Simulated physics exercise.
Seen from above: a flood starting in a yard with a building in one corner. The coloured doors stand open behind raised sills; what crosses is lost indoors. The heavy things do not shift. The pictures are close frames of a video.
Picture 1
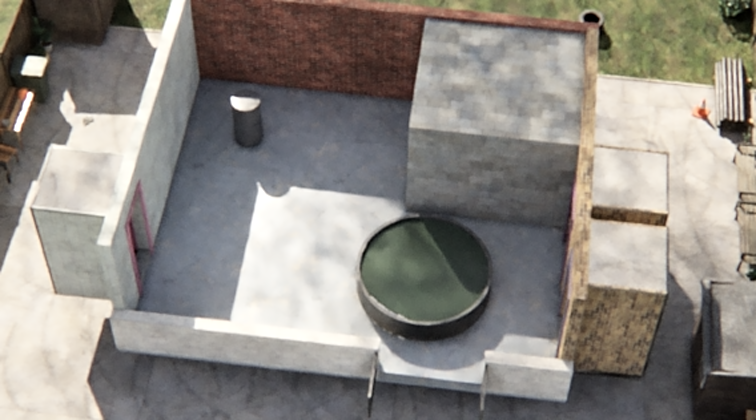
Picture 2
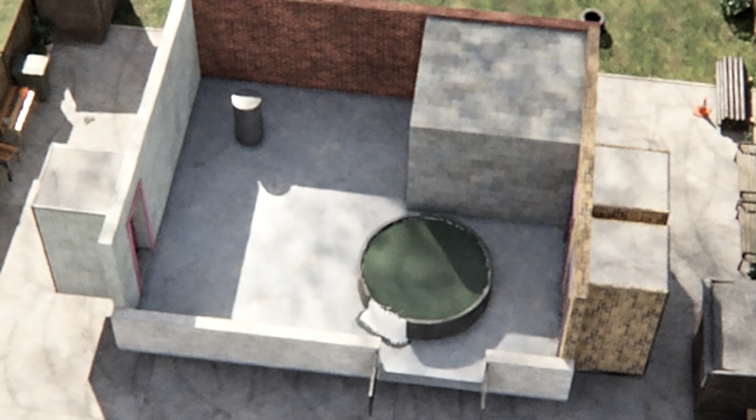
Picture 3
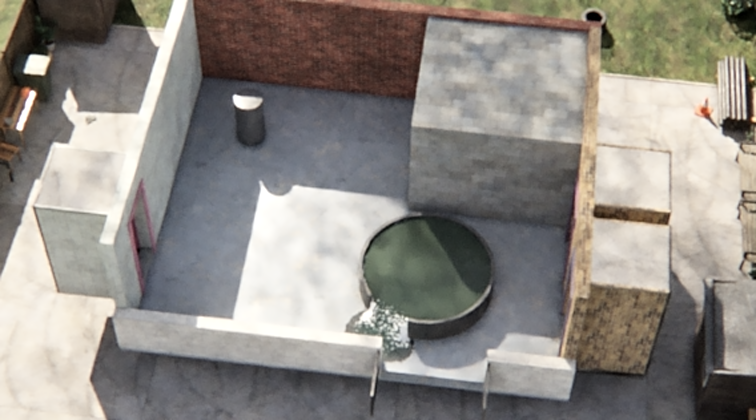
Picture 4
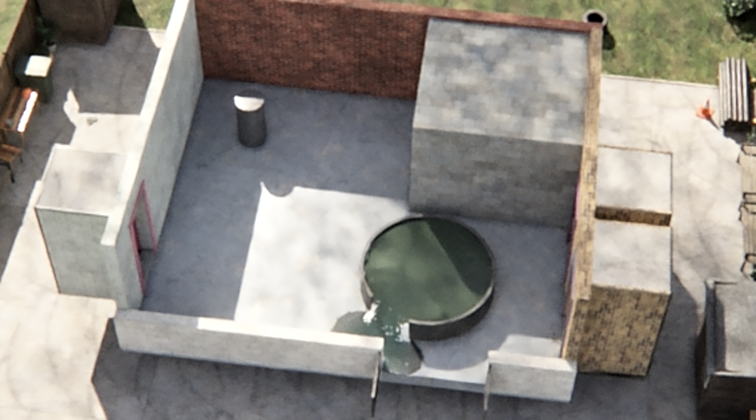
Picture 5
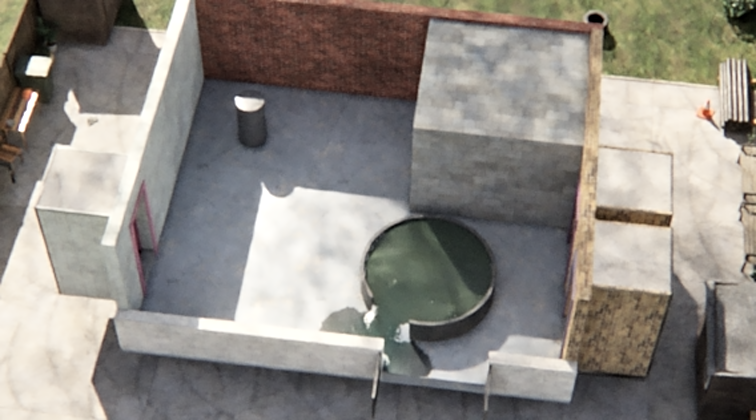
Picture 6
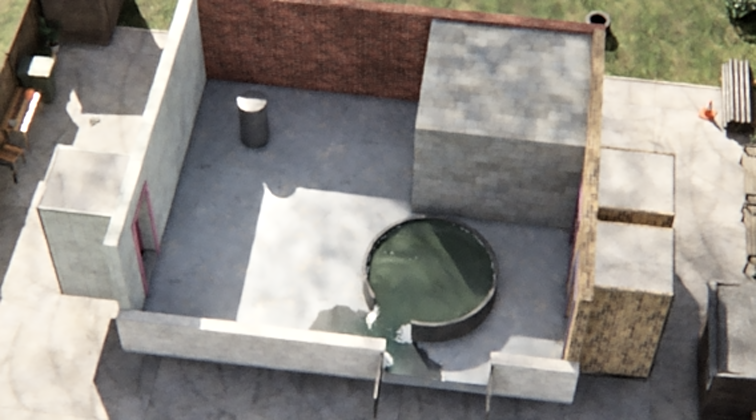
Water burst out through the lower-left side of a round tank in a walled yard, splashed white at the gap, then spread in a dark green pool across the ground toward the low front wall.
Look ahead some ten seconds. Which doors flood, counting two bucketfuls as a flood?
In the end: The blue door stays under that; the pink door stays under that; the purple door stays under that.
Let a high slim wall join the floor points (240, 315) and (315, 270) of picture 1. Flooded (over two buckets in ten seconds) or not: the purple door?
My reading: The purple door holds.
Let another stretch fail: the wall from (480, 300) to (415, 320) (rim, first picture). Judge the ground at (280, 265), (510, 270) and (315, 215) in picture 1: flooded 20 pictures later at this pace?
In that order: Not flooded, under water, no water.
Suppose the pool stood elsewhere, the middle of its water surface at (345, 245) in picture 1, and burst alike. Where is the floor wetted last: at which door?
I say the purple door.
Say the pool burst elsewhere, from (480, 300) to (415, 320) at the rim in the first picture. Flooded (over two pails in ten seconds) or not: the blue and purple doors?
Blue door goes over; purple door takes more.
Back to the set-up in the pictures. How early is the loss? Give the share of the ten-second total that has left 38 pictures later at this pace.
Close to 75 %.
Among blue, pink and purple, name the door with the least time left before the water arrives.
That is the one in pink.
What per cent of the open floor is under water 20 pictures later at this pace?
Near 30 in a hundred.
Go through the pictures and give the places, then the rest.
In the first picture, the round tank at (424, 270) is whole and still.
In the second picture, the front is at (407, 341), out from the gap at (386, 320).
In the third picture, water pours out at (388, 321) and has run to a hidden place.
In the fourth picture, water pours out at (389, 323) and has run to a hidden place.
In the fifth picture, water pours out at (389, 323) and has run to a hidden place.
In the sixth picture, the front is at a hidden place, out from the gap at (391, 323).
A moment on, water covers 10 % of the floor; the blue door not reached, the pink door not reached, the purple door not reached.
Next, water covers 20 % of the floor; the blue door not reached, the pink door not reached, the purple door not reached.
Then, water covers 30 % of the floor; the blue door not reached, the pink door wet at the sill, nothing in, the purple door not reached.
Later, water covers 45 % of the floor; the blue door not reached, the pink door wet at the sill, nothing in, the purple door not reached.
In the end, water covers 80 % of the floor; the blue door wet at the sill, nothing in, the pink door wet at the sill, nothing in, the purple door not reached.
